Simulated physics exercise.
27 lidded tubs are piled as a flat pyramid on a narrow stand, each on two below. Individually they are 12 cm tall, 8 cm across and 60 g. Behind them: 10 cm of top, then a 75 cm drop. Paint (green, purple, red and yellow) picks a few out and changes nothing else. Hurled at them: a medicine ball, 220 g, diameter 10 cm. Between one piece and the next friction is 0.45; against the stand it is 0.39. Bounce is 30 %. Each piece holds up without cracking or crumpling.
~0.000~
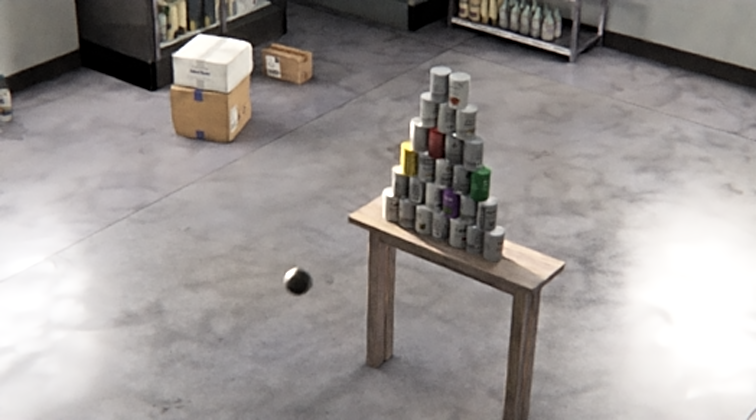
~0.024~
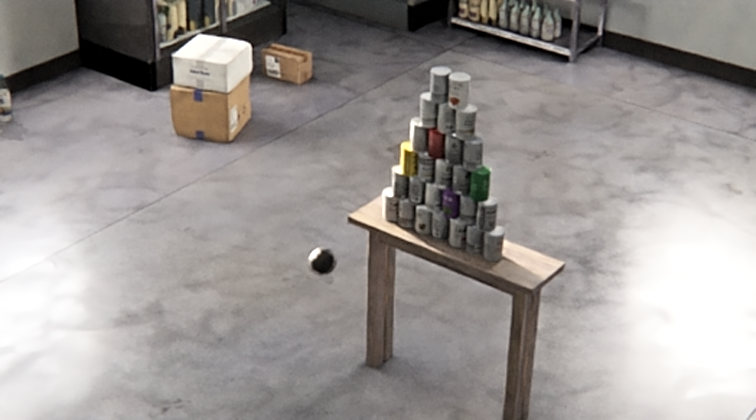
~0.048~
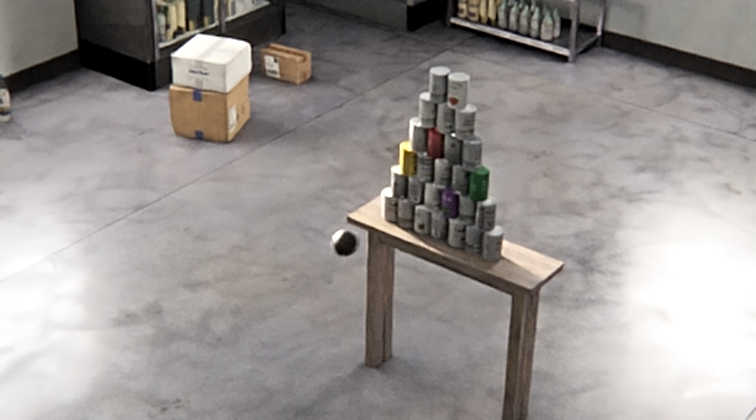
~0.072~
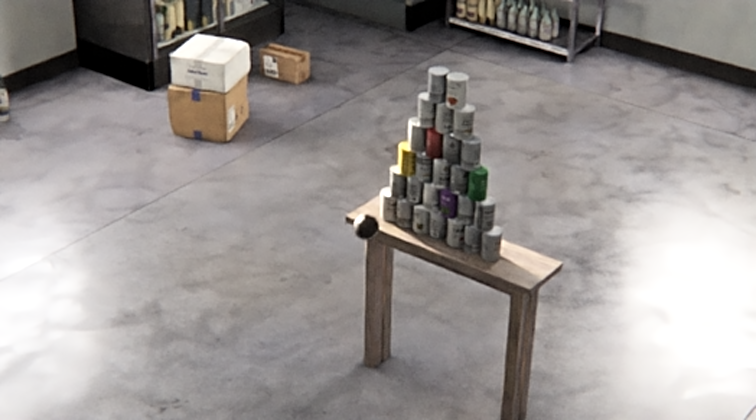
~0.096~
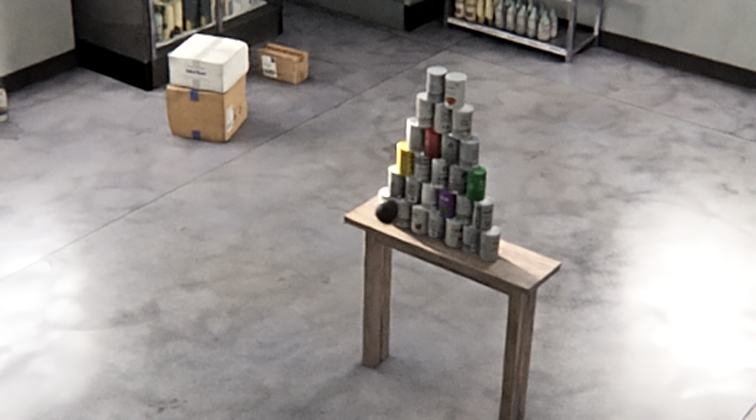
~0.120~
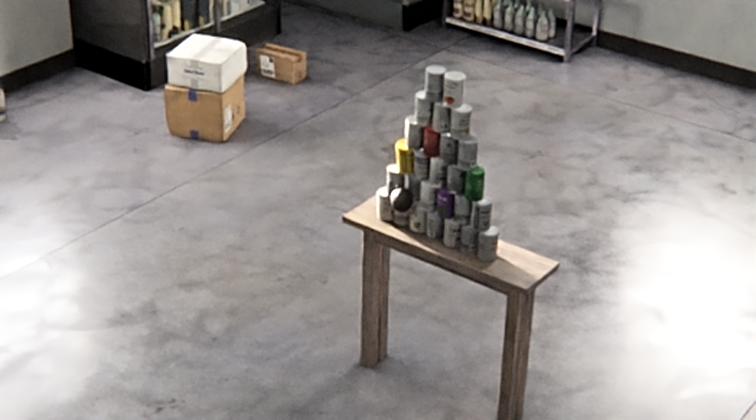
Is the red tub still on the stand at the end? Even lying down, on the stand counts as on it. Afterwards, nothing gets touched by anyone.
No.
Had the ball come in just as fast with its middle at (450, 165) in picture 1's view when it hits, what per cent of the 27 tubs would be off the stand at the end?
Changed setup: 50 per cent.
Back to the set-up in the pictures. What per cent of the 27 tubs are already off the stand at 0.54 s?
By then 25 %.
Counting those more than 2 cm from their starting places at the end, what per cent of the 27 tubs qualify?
Shifted share: 65 %.
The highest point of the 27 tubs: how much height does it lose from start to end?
I'd put it at around 24 cm.
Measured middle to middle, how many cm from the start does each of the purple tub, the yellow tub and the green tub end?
The purple one ends 0 cm from its start, the yellow one 140 cm and the green one 0 cm.
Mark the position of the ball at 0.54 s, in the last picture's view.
I'd put it somewhere around (462, 221).
Around 0.54 s, ball still moving; 7 of the 27 tubs off the stand; red tub tipped 56°, 31 cm lower; yellow tub on its side.
Around 1.28 s, ball still moving; 13 of the 27 tubs off the stand; red tub on its side; yellow tub on its side.
Finally (2.5 s), ball rolling away; 16 of the 27 tubs off the stand; red tub on its side; yellow tub on its side; purple tub unmoved. Seen by the last camera, middles, red tub near (490, 223), yellow tub near (452, 259).
